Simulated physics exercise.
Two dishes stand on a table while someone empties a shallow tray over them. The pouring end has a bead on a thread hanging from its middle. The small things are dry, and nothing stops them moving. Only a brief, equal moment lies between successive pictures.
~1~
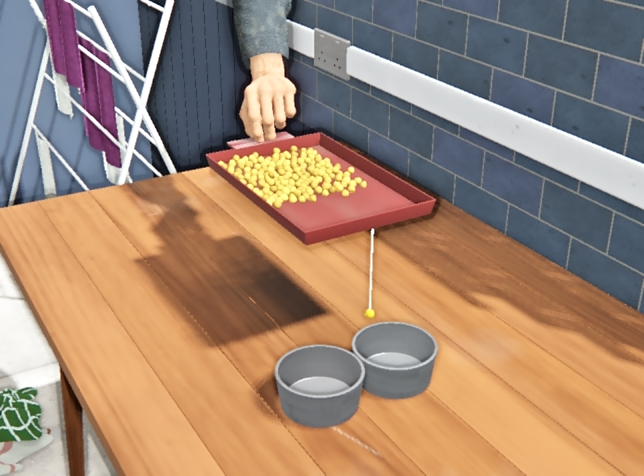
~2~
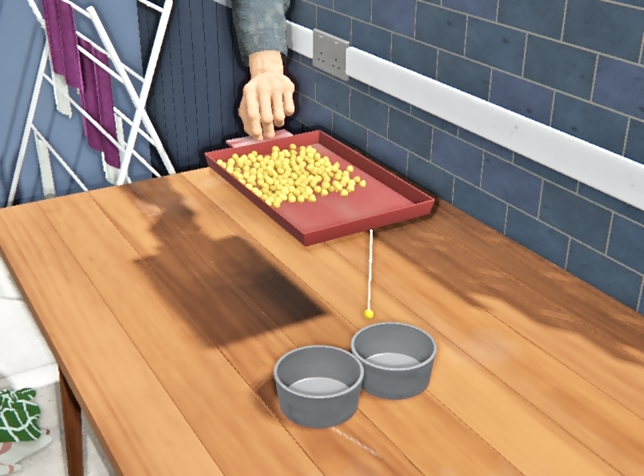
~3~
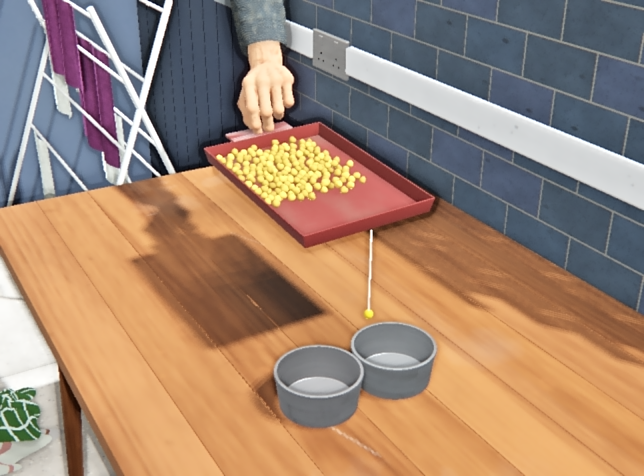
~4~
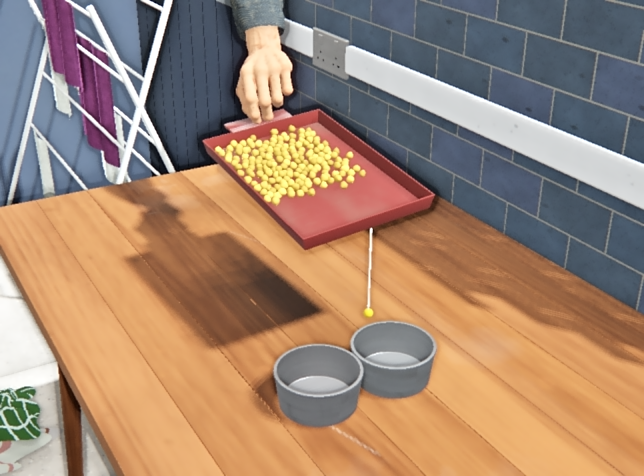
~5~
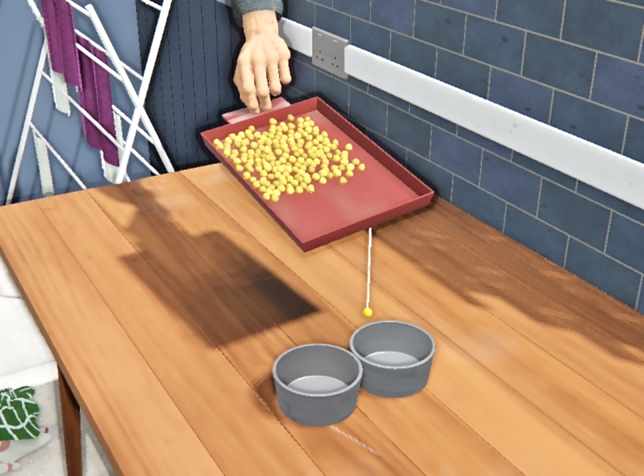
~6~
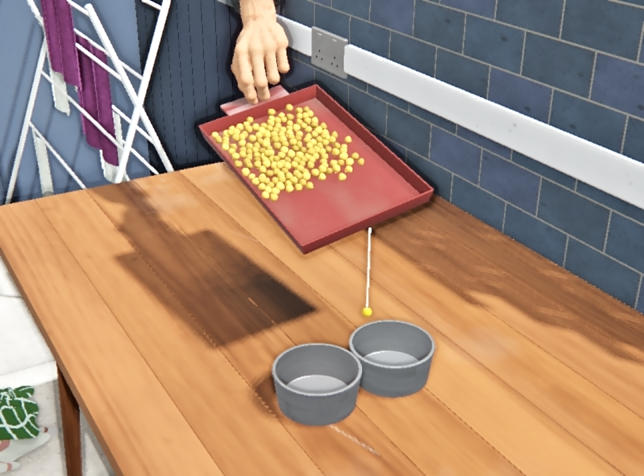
On a wooden table, a hand slowly raises the back of a red tray of yellow balls.
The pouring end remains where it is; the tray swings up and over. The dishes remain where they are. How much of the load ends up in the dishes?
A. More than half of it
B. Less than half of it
Option B: Less than half of it.
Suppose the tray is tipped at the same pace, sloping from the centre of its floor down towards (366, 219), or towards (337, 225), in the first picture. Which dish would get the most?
Result of try 1 is the right side, of try 2 the left side.
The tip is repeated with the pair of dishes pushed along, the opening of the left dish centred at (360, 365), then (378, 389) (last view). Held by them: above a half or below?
Short of half, then Short of half.
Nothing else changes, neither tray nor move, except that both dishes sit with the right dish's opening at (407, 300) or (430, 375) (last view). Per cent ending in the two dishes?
Around 30 % followed by around 0 %.
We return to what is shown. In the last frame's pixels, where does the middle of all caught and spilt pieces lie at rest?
I'd mark it at roughly (297, 370).
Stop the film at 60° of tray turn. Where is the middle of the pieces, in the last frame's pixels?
In the last view, the load is centred close to (294, 200).
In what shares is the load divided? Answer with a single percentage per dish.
I'd say the left dish holds some 20 % and the right dish some 0 %.
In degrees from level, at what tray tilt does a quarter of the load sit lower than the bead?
About 110° of tilt.
Just after the last frame, tray tipped steeply; almost all on the tray; just a few in the left dish; just a few outside both; just a few in the air.
A moment on, tray tipped right over; almost all on the tray; about a tenth in the left dish; just a few outside both; just a few in the air.
Further on, tray tipped past a quarter turn; roughly a quarter in the left dish; just a few in the right dish; the larger part outside both.
When it is over, tray tipped past a quarter turn; roughly a quarter in the left dish; just a few in the right dish; the larger part outside both.
